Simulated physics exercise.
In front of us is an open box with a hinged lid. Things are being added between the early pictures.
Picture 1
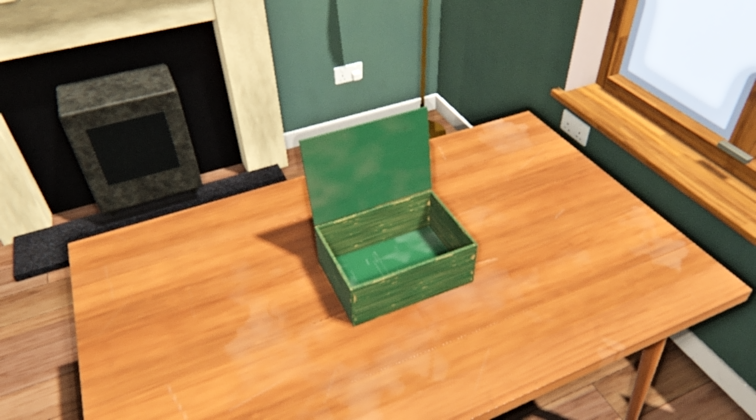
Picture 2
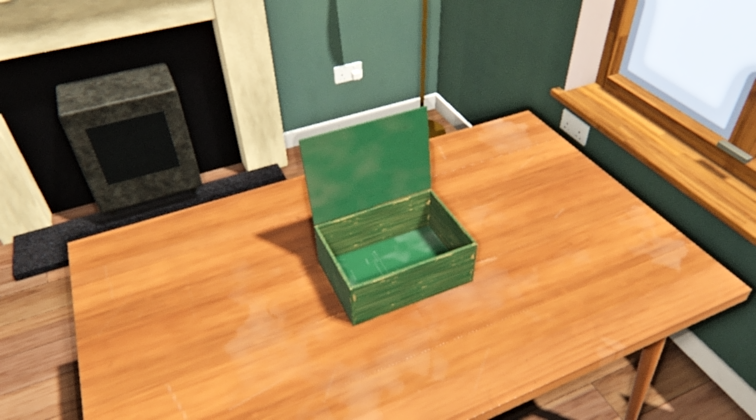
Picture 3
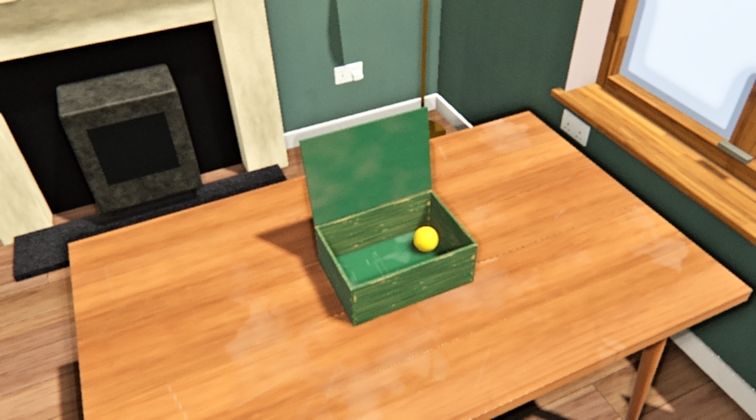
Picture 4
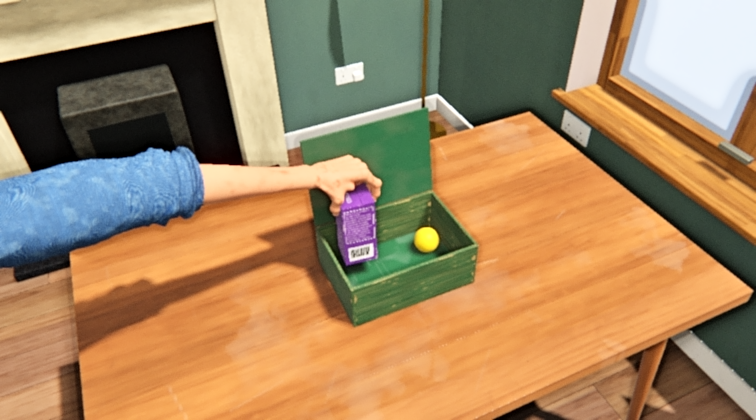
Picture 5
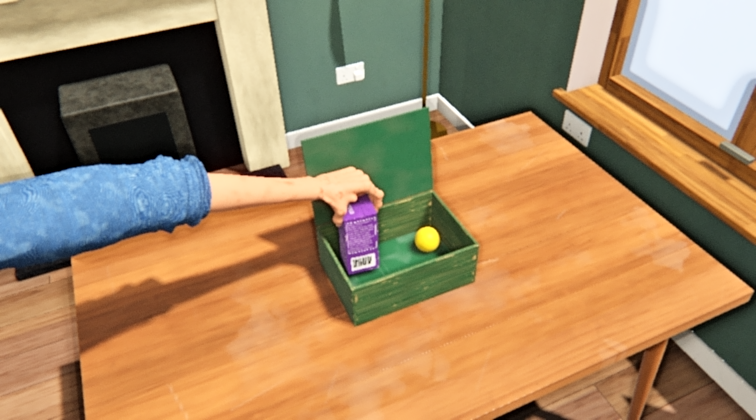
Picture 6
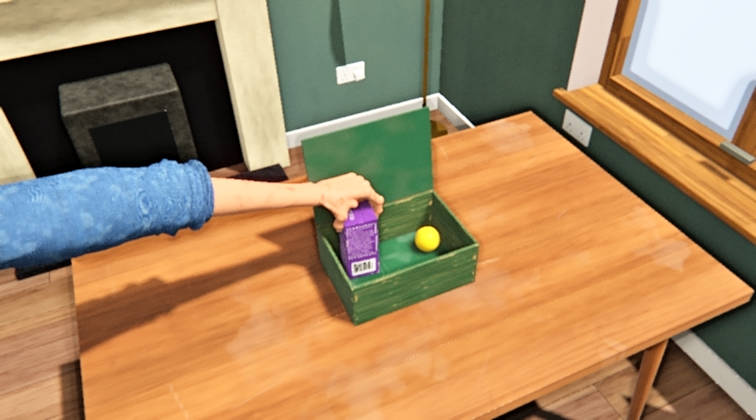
An open green wooden box with its hinged lid raised sits on a wooden table, seen from above in a green-walled room with a fireplace at left and a window at right. The box is empty at first, then a small yellow lemon-like object appears inside toward the right. An arm in a blue sleeve reaches in from the left, lowering a purple carton into the box's left side, while the camera stays still.
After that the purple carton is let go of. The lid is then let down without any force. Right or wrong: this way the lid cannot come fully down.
Right, it cannot come fully down.
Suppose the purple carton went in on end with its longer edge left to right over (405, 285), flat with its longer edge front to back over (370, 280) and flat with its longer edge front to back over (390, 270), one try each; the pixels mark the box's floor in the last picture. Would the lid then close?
Lid: First open, second closed, third closed.
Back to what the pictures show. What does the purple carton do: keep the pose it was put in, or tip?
Result: It remains as it was set.
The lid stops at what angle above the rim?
I'd put it at roughly 65°.
Then, 1.20 s on from there, lid starting down.
Then, 1.60 s on from there, lid 73° above the rim.
In the end, lid 67° above the rim; both unmoved. At the end, from the last picture's camera, purple carton near (358, 242).
